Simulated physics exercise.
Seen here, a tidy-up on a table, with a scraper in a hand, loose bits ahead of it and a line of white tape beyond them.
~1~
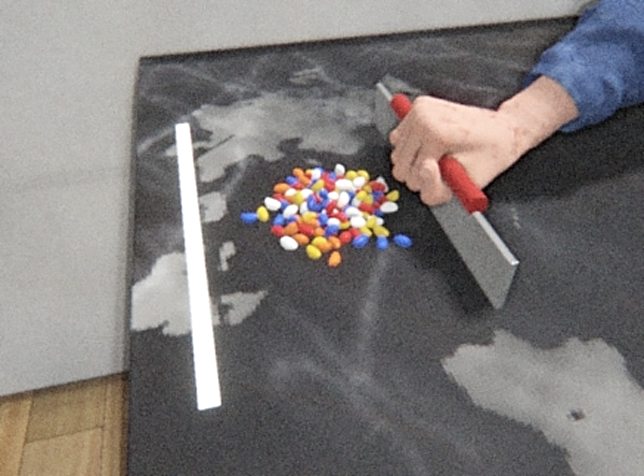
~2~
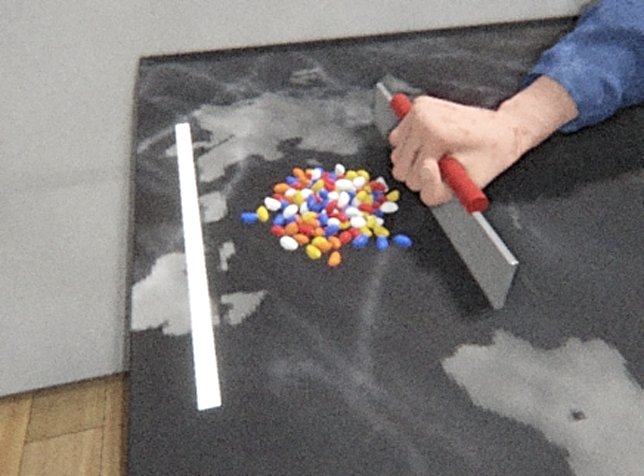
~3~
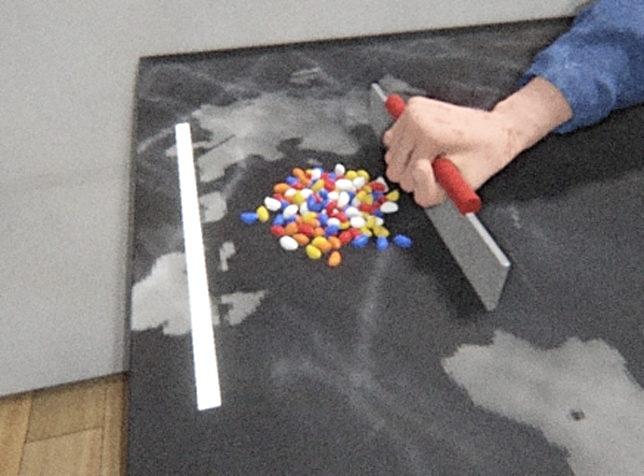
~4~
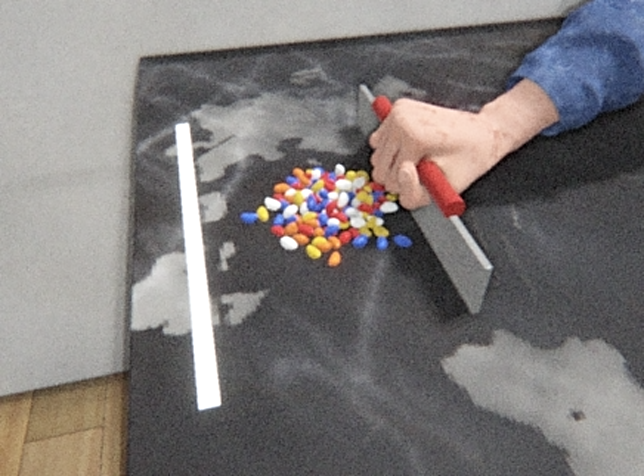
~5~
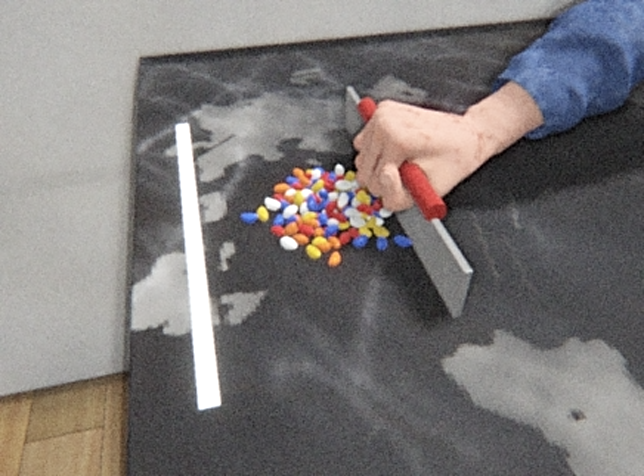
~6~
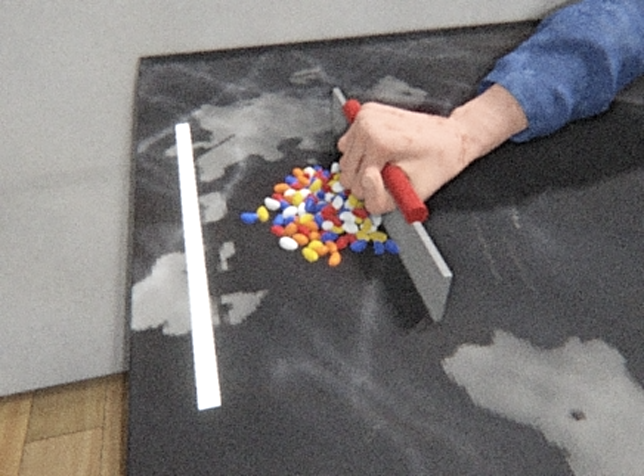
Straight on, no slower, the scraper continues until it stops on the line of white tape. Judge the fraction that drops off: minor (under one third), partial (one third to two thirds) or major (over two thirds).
The amount that drops tops a third without reaching two thirds.
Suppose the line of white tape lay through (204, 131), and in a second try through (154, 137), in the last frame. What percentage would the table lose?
First try 10 per cent, second try 90 per cent.
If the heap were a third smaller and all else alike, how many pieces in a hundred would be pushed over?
Roughly 30 per cent.
Just after the last frame, scraper still moving, near (277, 175); heap all on the table, its front near (178, 229).
A moment on, scraper stopped at the white tape; heap roughly a quarter over the edge.
Further on, scraper stopped at the white tape; heap roughly a third over the edge.
When it is over, scraper stopped at the white tape; heap roughly a third over the edge.
